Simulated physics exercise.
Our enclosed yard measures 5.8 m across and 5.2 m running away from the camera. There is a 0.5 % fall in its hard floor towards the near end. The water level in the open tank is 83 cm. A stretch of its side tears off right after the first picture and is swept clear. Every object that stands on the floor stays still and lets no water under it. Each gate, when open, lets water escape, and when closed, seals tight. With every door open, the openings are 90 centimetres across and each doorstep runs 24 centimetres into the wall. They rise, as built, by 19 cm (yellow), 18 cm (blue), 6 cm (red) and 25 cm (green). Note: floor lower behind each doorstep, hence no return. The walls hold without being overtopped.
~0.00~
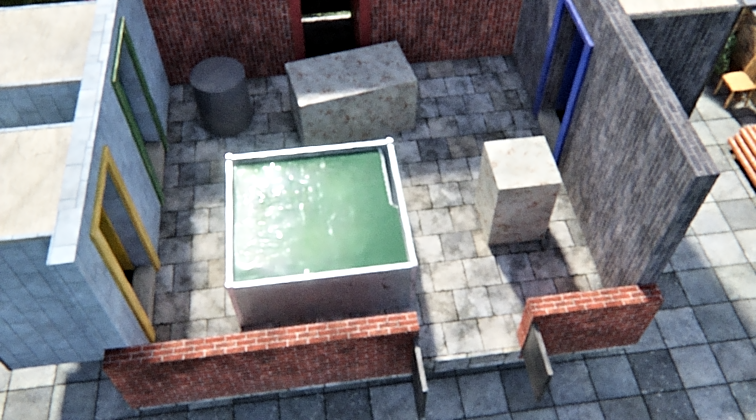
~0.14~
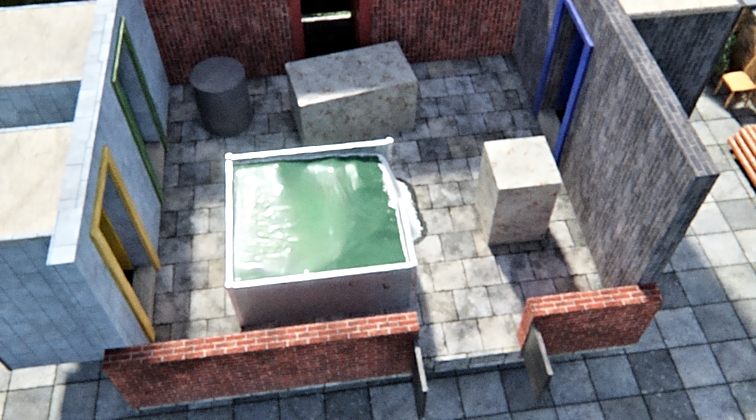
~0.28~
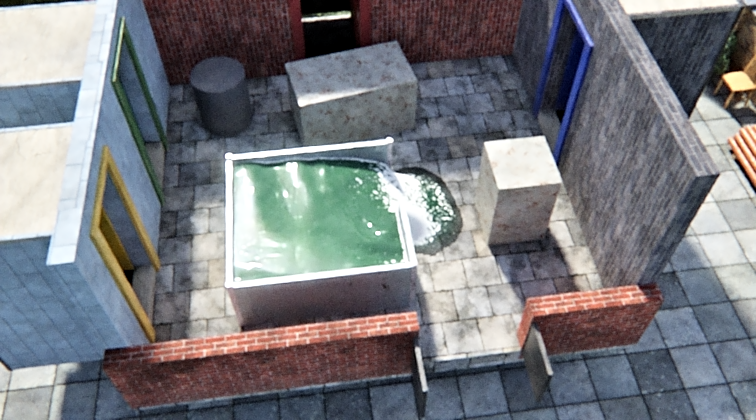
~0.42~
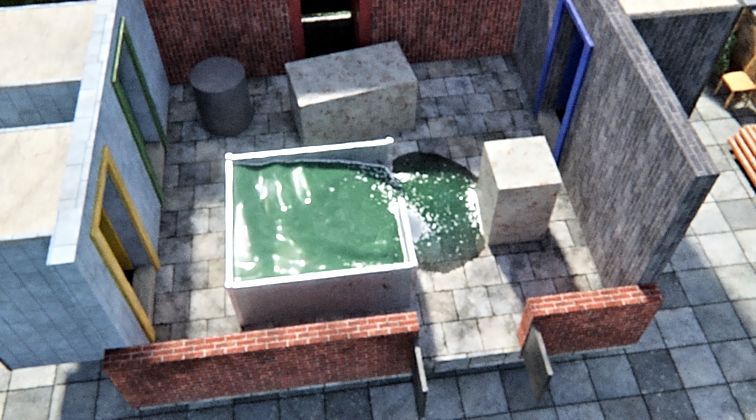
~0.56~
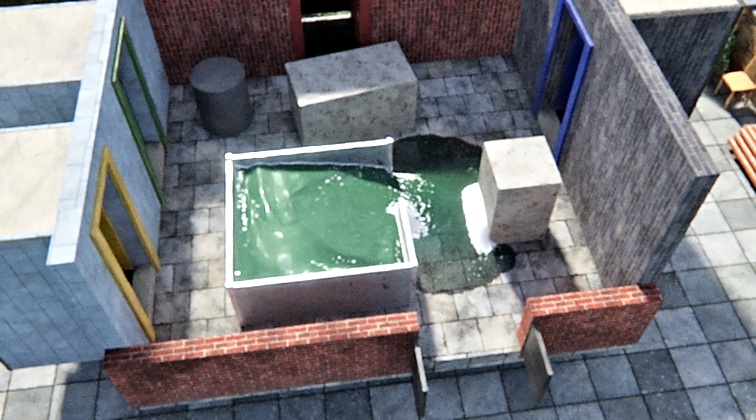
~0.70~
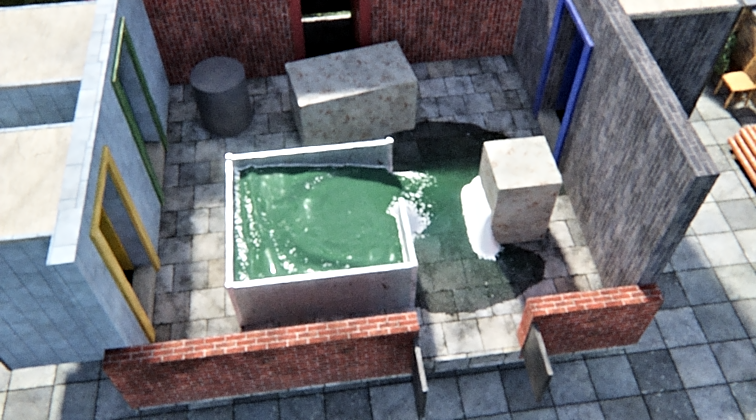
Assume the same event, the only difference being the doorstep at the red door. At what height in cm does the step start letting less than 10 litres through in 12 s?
At about 7 cm.
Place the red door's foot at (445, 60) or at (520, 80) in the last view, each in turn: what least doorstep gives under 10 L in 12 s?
20 and 34 cm.
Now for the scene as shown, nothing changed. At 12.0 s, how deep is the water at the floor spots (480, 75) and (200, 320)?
8 and 14 cm.
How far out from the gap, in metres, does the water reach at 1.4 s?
The front sits around 3.6 m out.
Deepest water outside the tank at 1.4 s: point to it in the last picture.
Look close to (469, 209).
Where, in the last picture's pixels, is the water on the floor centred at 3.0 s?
The balance point sits at roughly (405, 202).
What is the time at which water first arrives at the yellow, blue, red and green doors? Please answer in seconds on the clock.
Door yellow: 5.5 seconds; door blue: 0.8 seconds; door red: 2.8 seconds; door green: 5.0 seconds.
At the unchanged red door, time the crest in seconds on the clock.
4.5 s.
After 1.4 s water covers 40 % of the floor, deepest (56 cm) near (469, 209); it has not reached the red door.
After 3.0 s water covers 55 % of the floor, deepest (38 cm) near (513, 60); 4 cm at the red door, 0 litres in over its 6 cm doorstep.
After 12.0 s water covers 95 % of the floor, deepest (16 cm) near (159, 243); 5 cm at the red door, 16 litres in over its 6 cm doorstep.
At the red door as built, the water arrived by 2.9 s and peaked near 10 cm at 4.4 s.
Run again over the same 12 s with other heights there, 16 litres in over 6 cm, 4 litres over 8.5 cm. The limit of 10 litres is kept from about 7 cm up.
